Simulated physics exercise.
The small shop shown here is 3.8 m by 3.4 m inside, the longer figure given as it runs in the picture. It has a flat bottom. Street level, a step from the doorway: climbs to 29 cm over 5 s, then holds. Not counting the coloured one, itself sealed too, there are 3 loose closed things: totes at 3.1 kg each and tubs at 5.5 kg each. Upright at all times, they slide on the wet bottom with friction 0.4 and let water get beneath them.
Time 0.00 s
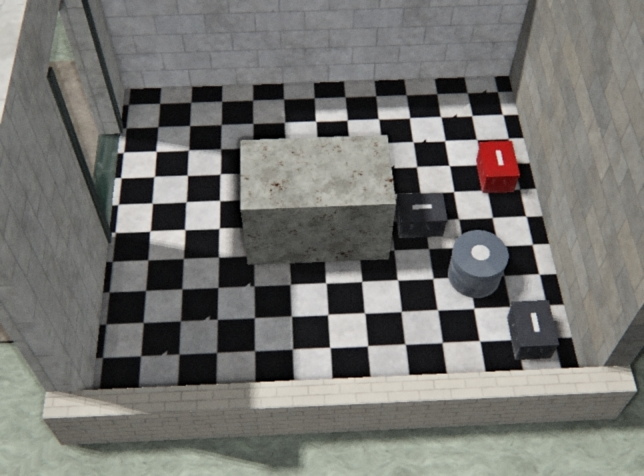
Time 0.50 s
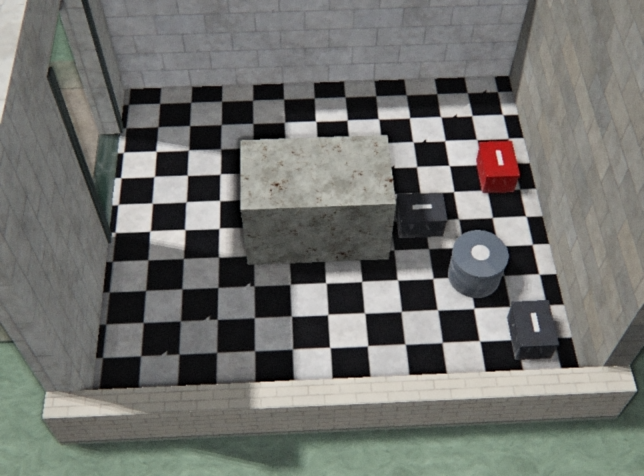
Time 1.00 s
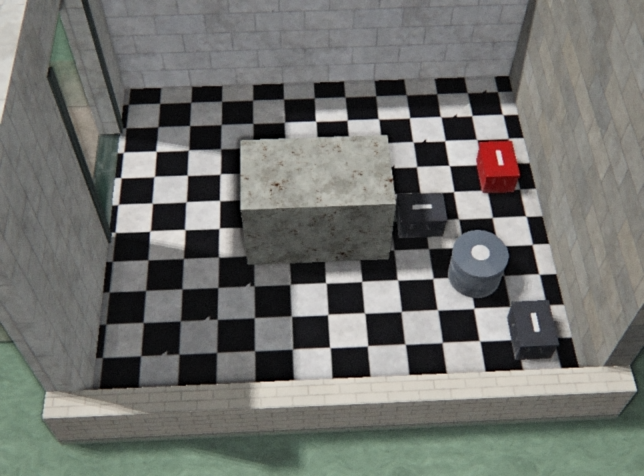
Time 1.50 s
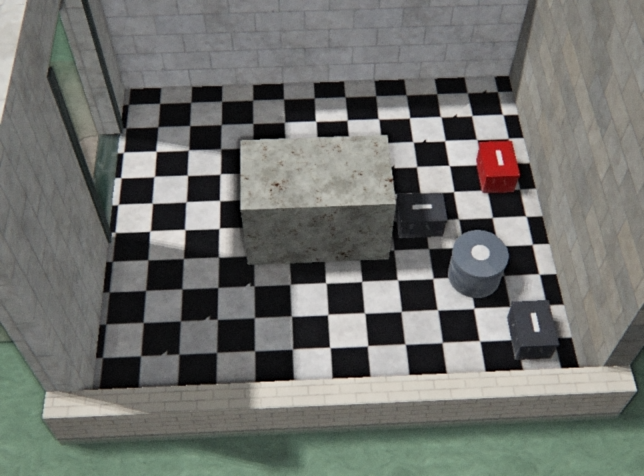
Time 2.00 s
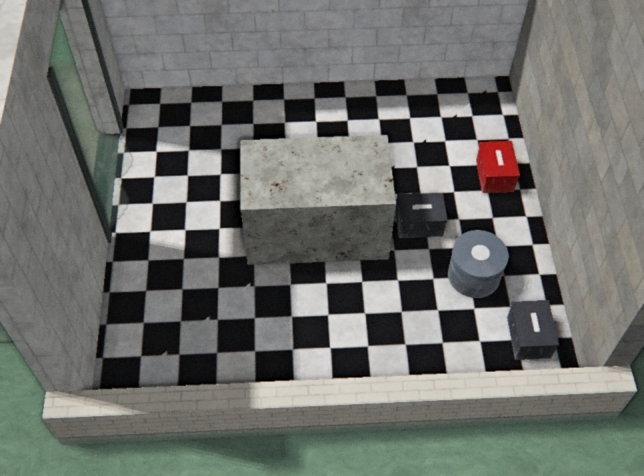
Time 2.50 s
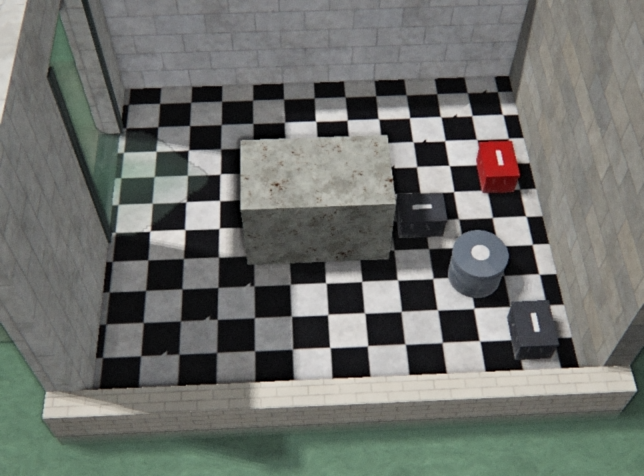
Greenish water begins spreading through the left doorway onto the checkered floor while the containers stay still.
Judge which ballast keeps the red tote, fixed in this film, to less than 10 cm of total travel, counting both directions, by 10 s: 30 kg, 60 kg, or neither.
Judgement: Only 60 kg does it.
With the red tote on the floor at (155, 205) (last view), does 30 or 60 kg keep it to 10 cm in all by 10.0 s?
It takes the larger.
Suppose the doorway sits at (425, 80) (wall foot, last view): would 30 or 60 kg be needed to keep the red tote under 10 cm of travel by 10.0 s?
Moved there, the heavy choice alone works.
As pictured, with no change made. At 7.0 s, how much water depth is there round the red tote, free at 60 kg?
Close to 14 cm deep.
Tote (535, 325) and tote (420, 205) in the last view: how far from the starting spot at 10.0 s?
They sit 80 cm and 120 cm away, in the order given.
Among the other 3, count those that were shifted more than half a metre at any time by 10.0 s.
The total is 3.
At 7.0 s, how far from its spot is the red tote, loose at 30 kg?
Roughly 5 cm.
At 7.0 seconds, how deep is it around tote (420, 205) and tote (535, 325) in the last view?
First roughly 1 cm, second roughly 5 cm.
After 3.5 s the red tote would be 0 cm from its start with 30 kg and 0 cm from its start with 60 kg; 0 cm of water round it then.
After 4.5 s the red tote would be 0 cm from its start with 30 kg and 0 cm from its start with 60 kg; 0 cm of water round it then.
After 7.0 s the red tote would be 4 cm from its start with 30 kg and 0 cm from its start with 60 kg; 14 cm of water round it then.
After 10.0 s the red tote would be 68 cm from its start with 30 kg and 0 cm from its start with 60 kg; 15 cm of water round it then.
